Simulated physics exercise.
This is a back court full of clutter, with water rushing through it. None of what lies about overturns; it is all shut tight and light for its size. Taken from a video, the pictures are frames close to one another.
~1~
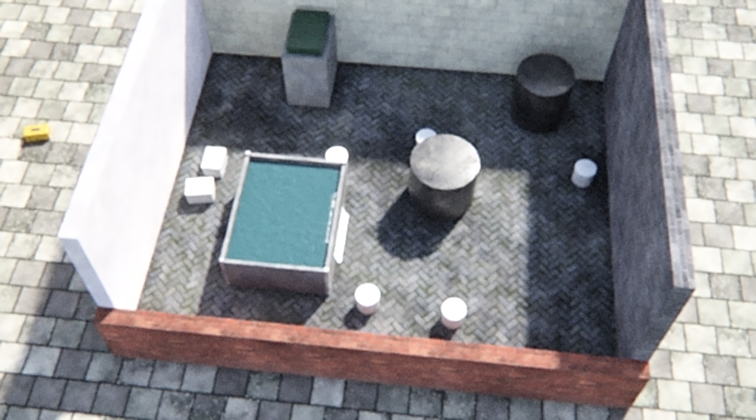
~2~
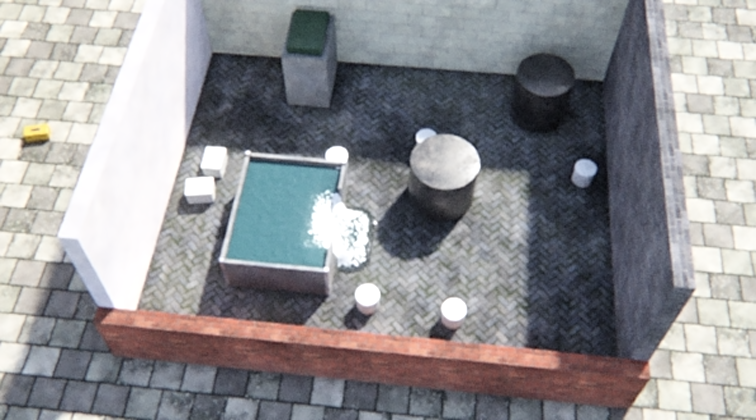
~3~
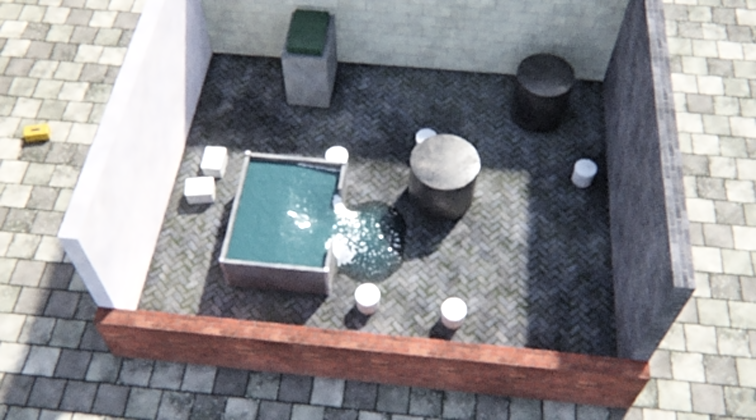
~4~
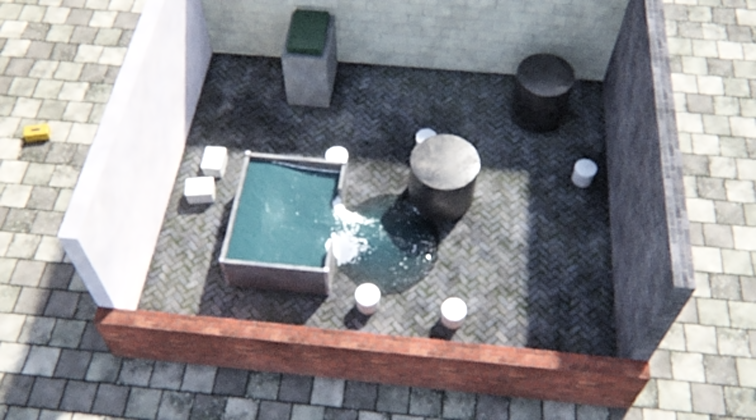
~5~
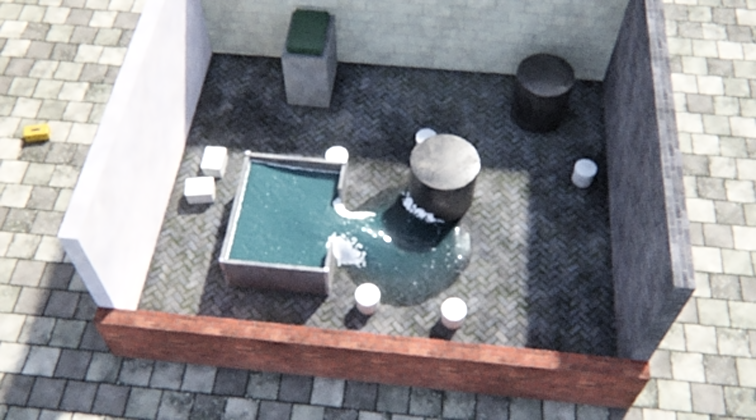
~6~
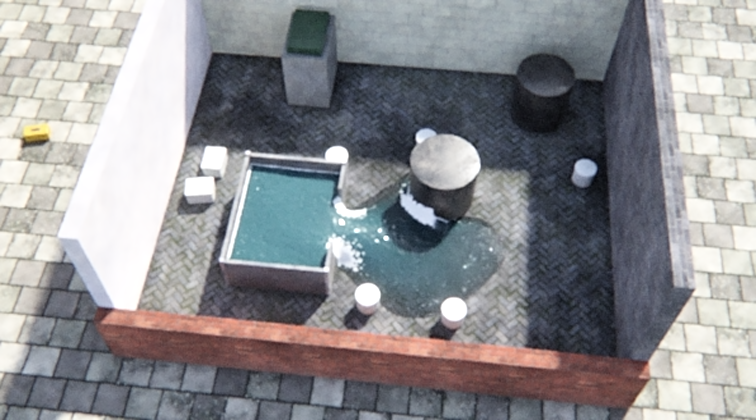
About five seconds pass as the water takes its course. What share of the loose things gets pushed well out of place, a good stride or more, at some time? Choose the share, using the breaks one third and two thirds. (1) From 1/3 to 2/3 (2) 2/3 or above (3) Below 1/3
3, below 1/3.
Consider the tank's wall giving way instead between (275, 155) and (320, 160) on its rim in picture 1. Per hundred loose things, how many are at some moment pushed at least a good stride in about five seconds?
Roughly 10 per cent.
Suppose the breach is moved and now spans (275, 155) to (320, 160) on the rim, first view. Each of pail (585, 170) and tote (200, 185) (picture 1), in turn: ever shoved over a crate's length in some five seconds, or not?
Lab note - in sequence: Never that far; made it that far.
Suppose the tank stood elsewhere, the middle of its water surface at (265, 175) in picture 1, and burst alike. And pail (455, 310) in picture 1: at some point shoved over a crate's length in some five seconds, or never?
I reckon it made the full stretch.
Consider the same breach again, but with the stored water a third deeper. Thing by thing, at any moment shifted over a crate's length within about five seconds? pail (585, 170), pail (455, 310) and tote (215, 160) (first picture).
Item by item: Cleared the mark, then cleared the mark, then missed the mark.
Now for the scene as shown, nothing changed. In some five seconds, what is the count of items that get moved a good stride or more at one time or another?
The figure is 2.
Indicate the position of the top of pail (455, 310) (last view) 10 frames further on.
Near (574, 346).
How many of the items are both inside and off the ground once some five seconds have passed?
Exactly 2.
A moment on, 0 of 7 are well off their spots; 0 afloat.
Next, 1 of 7 are well off their spots; 1 afloat.
Later, 1 of 7 are well off their spots; 1 afloat.
In the end, 2 of 7 are well off their spots, and 2 have been at some point; 2 afloat.
